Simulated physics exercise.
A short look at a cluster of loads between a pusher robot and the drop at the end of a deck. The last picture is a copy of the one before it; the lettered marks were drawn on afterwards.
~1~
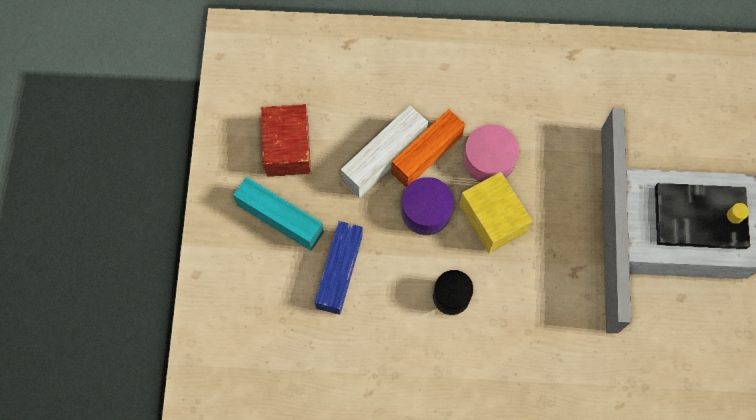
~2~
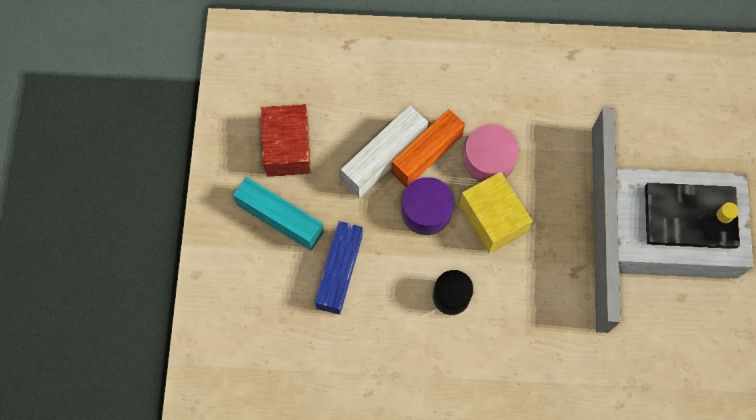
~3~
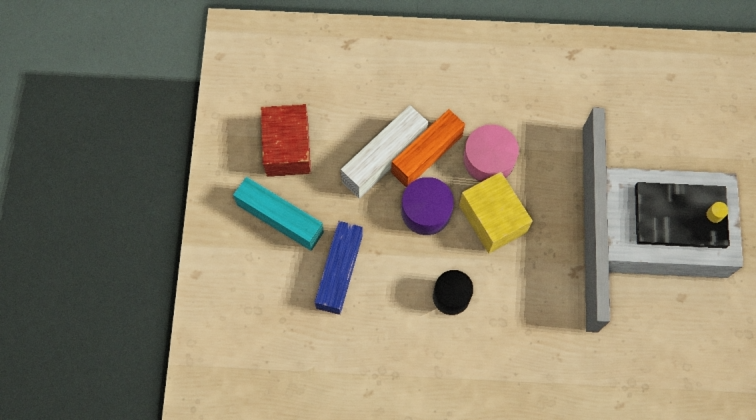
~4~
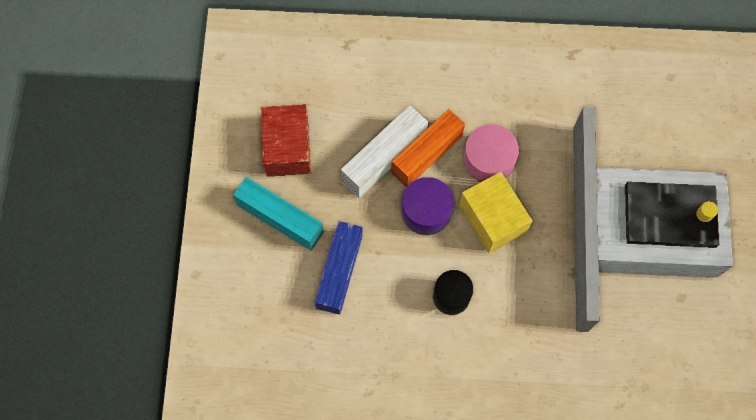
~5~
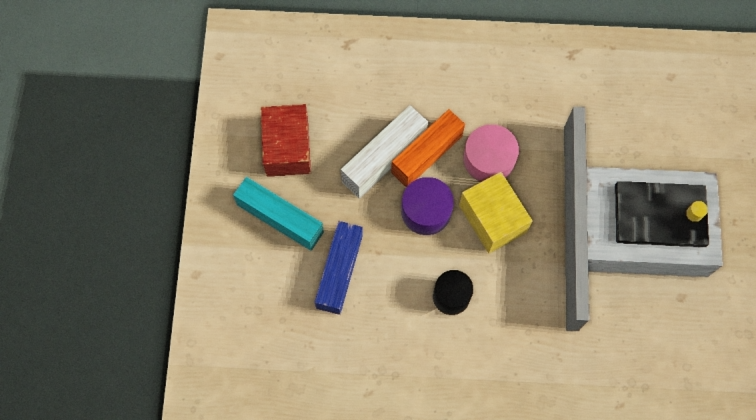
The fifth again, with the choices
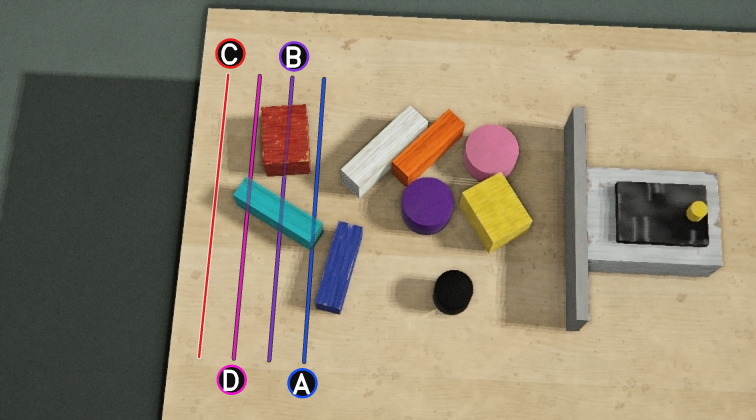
A gray pusher robot with a wide blade creeping left across a wooden deck toward a cluster of motionless colored blocks and discs.
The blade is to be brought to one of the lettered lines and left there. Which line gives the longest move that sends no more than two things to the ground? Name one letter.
B is the last line within the limit.
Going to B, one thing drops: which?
It is the red crate.
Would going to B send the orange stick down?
By then, no.
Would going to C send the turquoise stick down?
Yes.
On the copy, A at (314, 214); B at (281, 212); C at (214, 209); D at (247, 211).
On B. First, robot (547, 208); orange stick (404, 139); black canister (444, 293).
Then, robot (440, 203); red crate (242, 137); turquoise stick (257, 217).
Finally, robot (356, 199); red crate over the edge; turquoise stick (185, 228); one fallen.
By contrast, A is within the limit but short; C drops six; D drops four.
